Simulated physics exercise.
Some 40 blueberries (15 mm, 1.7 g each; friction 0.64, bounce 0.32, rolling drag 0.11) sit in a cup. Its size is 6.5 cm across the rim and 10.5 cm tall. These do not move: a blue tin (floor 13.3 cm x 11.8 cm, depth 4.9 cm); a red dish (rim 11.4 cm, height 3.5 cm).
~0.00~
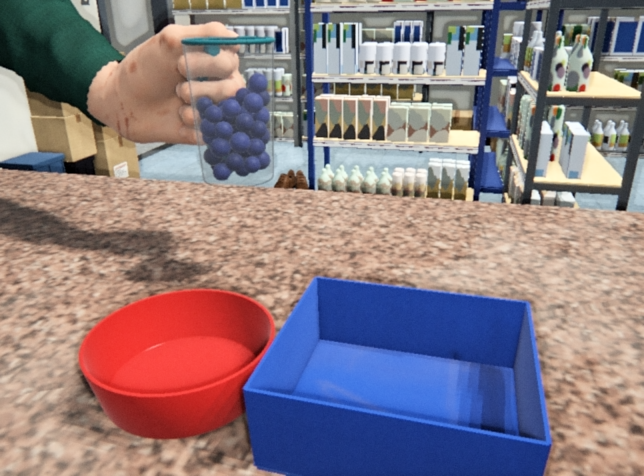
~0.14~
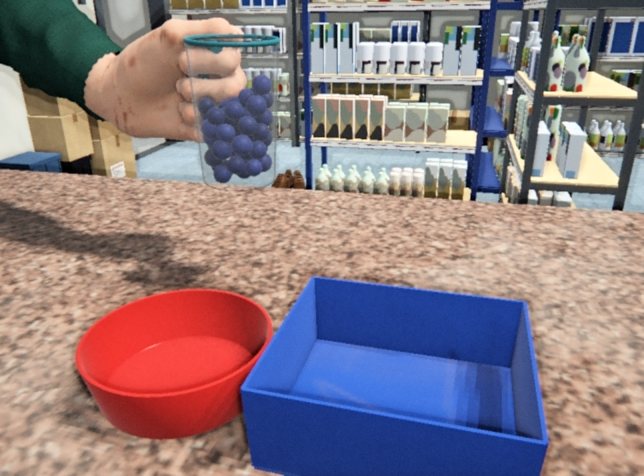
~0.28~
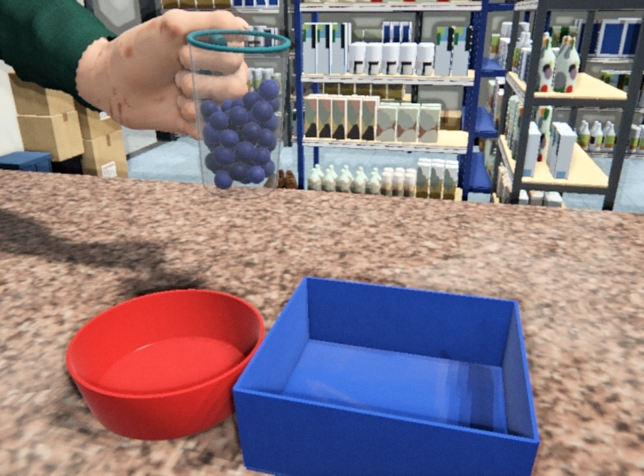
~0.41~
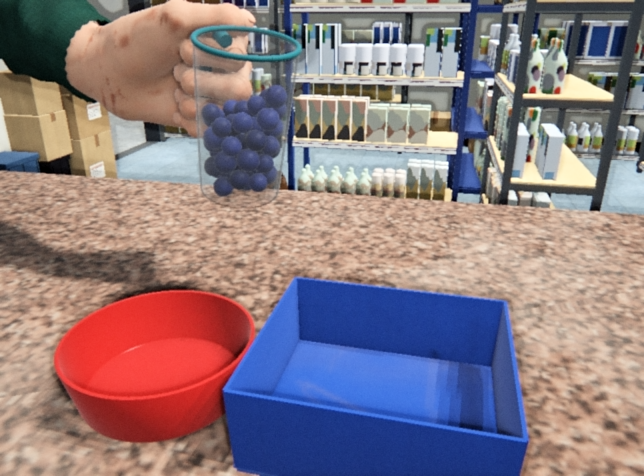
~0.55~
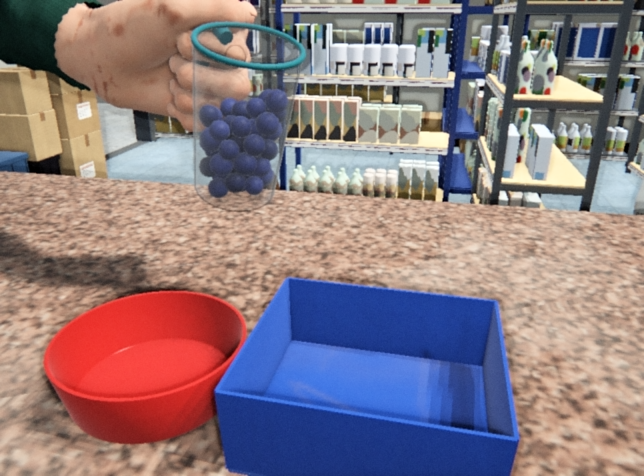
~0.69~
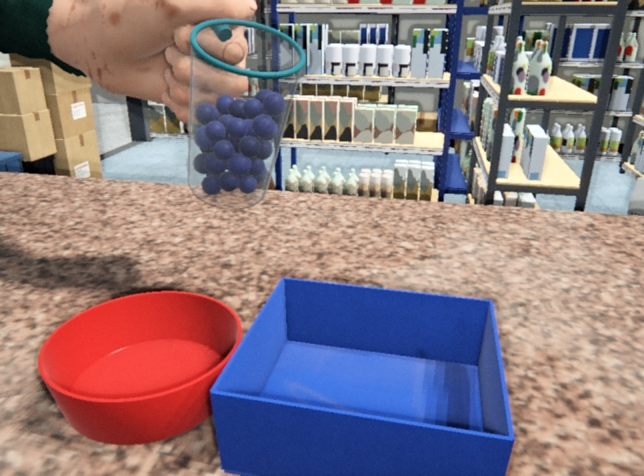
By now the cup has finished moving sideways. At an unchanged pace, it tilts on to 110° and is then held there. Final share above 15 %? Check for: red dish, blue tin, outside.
Red dish: Not above, blue tin: Above, outside everything: Not above.
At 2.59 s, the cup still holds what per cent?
Roughly 100 per cent remains.
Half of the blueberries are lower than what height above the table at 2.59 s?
14 cm, give or take.
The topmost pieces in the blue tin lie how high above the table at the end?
I'd put it near 2.5 cm.
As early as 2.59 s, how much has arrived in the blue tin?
About 0 per cent by then.
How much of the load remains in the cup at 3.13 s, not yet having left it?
Near 55 in a hundred parts of the load.
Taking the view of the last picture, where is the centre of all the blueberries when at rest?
(329, 377), give or take.
After 1.42 s, tilt 52 degrees; cup 100 %; middle of all pieces near (235, 133).
Then, at 2.03 s, tilt 76 degrees; cup 100 %; middle of all pieces near (235, 127).
Then, at 2.59 s, tilt 97 degrees; cup 100 %; middle of all pieces near (241, 132).
After 3.13 s, tilt 110 degrees; blue tin 40 %, cup 55 %, in the air 5 %; middle of all pieces near (283, 239).
At rest (4.1 s), blue tin 85 %, cup 15 %, red dish 0 %, outside 0 %.
